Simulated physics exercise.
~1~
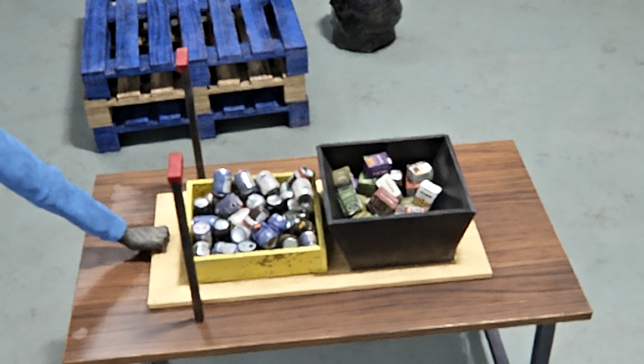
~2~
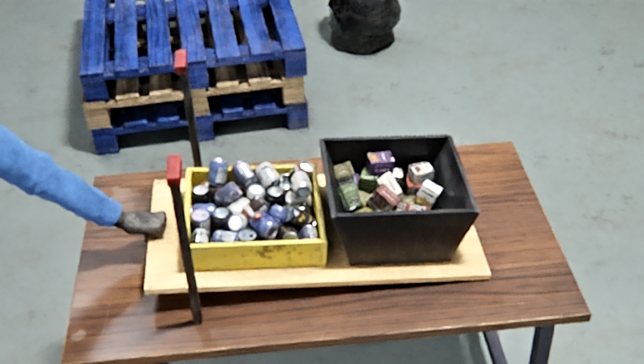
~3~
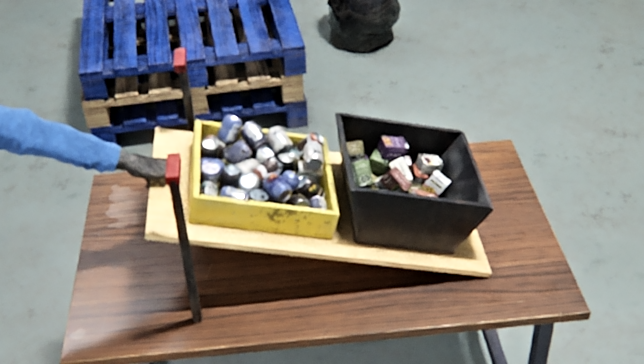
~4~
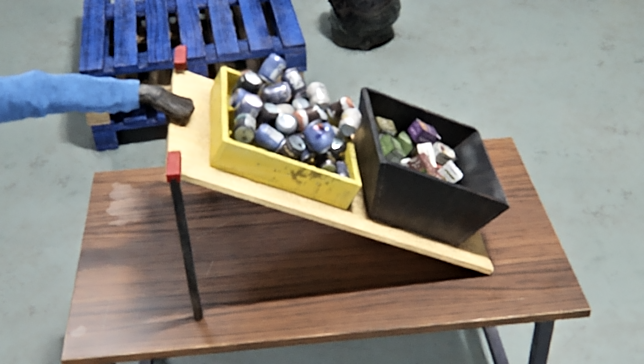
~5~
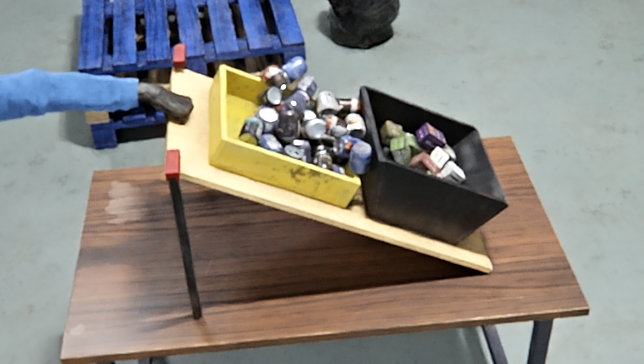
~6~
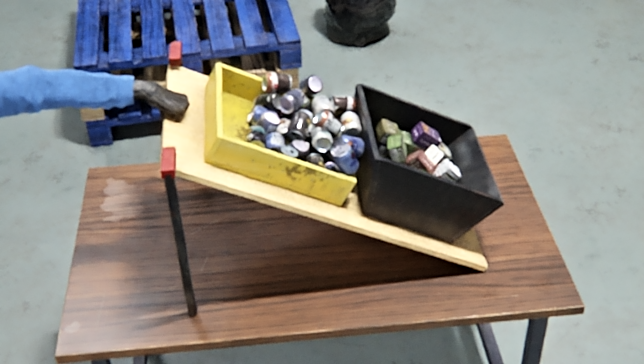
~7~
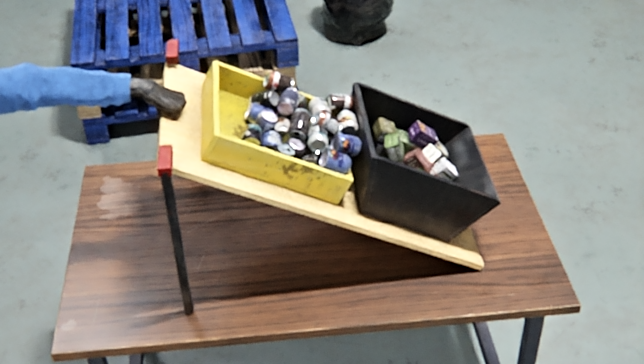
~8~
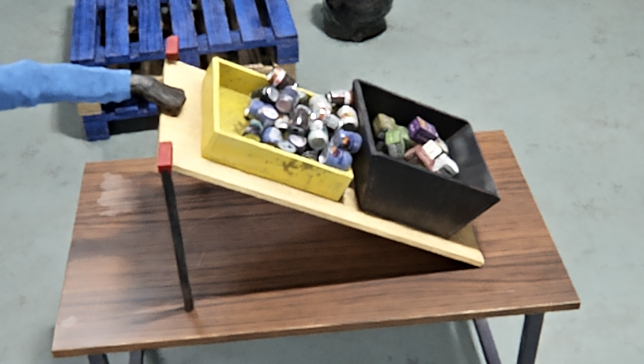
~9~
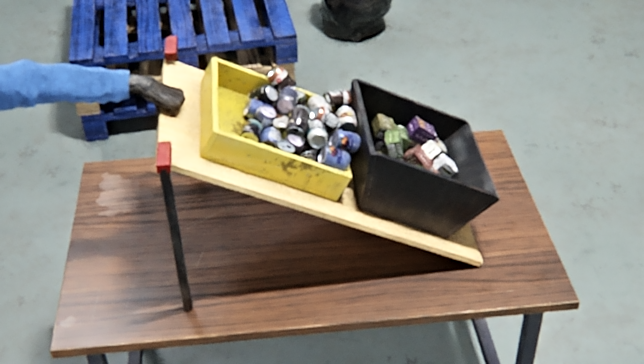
A gloved hand tilts a board up to red stops, and cans slide within a yellow tray.
